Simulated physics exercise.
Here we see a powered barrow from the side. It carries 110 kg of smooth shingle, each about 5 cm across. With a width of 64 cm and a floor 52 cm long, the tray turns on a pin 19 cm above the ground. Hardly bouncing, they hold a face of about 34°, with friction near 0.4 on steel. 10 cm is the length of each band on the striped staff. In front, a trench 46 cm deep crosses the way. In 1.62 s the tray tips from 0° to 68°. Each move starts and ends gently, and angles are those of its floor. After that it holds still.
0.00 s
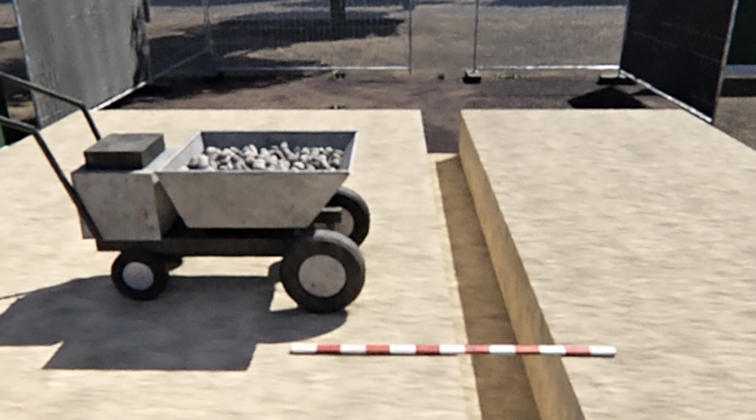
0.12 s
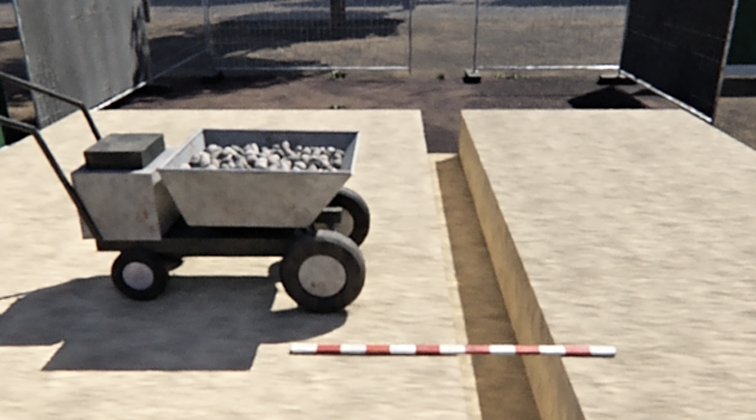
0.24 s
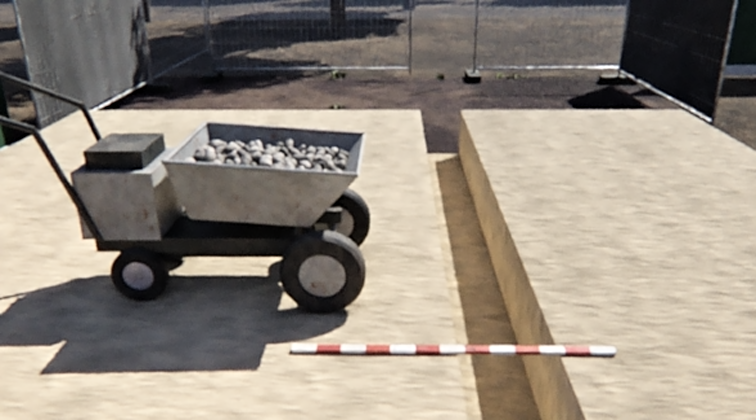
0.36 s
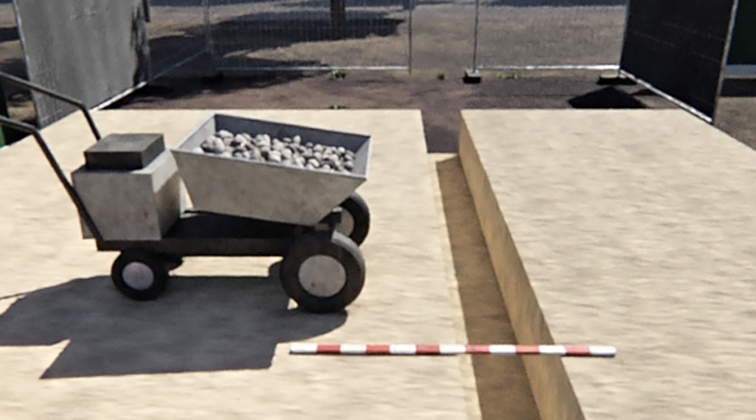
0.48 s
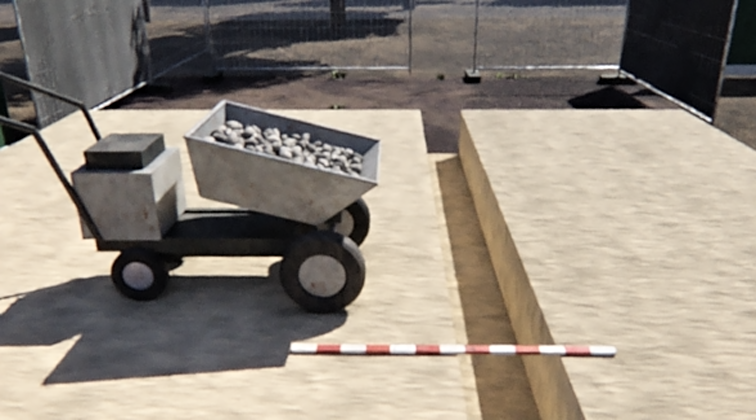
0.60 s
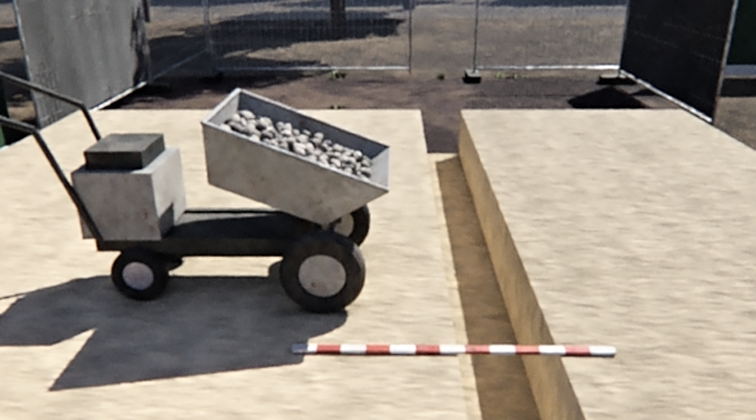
The grey tray of smooth stones on a parked barrow tilts steadily down toward the right.
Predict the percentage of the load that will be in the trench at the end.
Predicted: Roughly 100 %.
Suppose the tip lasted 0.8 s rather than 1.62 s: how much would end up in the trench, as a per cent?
I'd put it at some 100 in a hundred.
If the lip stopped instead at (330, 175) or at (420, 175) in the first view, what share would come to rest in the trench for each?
The first gives about 90 percent and the second about 60 percent.
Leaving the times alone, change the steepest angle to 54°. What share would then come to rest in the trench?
Some 55 in a hundred, I'd say.
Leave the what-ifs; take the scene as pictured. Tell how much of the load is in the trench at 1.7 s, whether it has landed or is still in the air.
50 per cent or so by then.
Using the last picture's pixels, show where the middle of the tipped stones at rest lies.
Their middle lands near (487, 348).
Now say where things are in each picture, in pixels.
Lip at (350, 173), floor tilted 0°, highest stones at (258, 157), in the first frame.
Lip at (352, 174), floor tilted 1°, highest stones at (251, 155); the stones move at 0.1 m/s on average, in the second frame.
Lip at (358, 176), floor tilted 4°, highest stones at (238, 151); the stones move at 0.3 m/s on average, in the third frame.
Lip at (367, 179), floor tilted 9°, highest stones at (227, 143); the stones move at 0.4 m/s on average, in the fourth frame.
Lip at (377, 184), floor tilted 14°, highest stones at (227, 131); the stones move at 0.4 m/s on average, in the fifth frame.
Lip at (389, 191), floor tilted 21°, highest stones at (240, 120); the stones move at 0.5 m/s on average, in the sixth frame.
After 1.2 s the floor is at 58°; 98 % in the tray, 1 % short of the trench; the foremost stones are at (448, 238).
After 1.7 s the floor is at 68°; 48 % in the tray, 3 % short of the trench, 49 % in the trench; the foremost stones are at (520, 350).
After 2.1 s the floor is at 68°; 20 % in the tray, 2 % short of the trench, 78 % in the trench; the foremost stones are at (520, 350).
After 4.0 s the floor is at 68°; 0 % in the tray, 100 % in the trench; the foremost stones are at (525, 365).
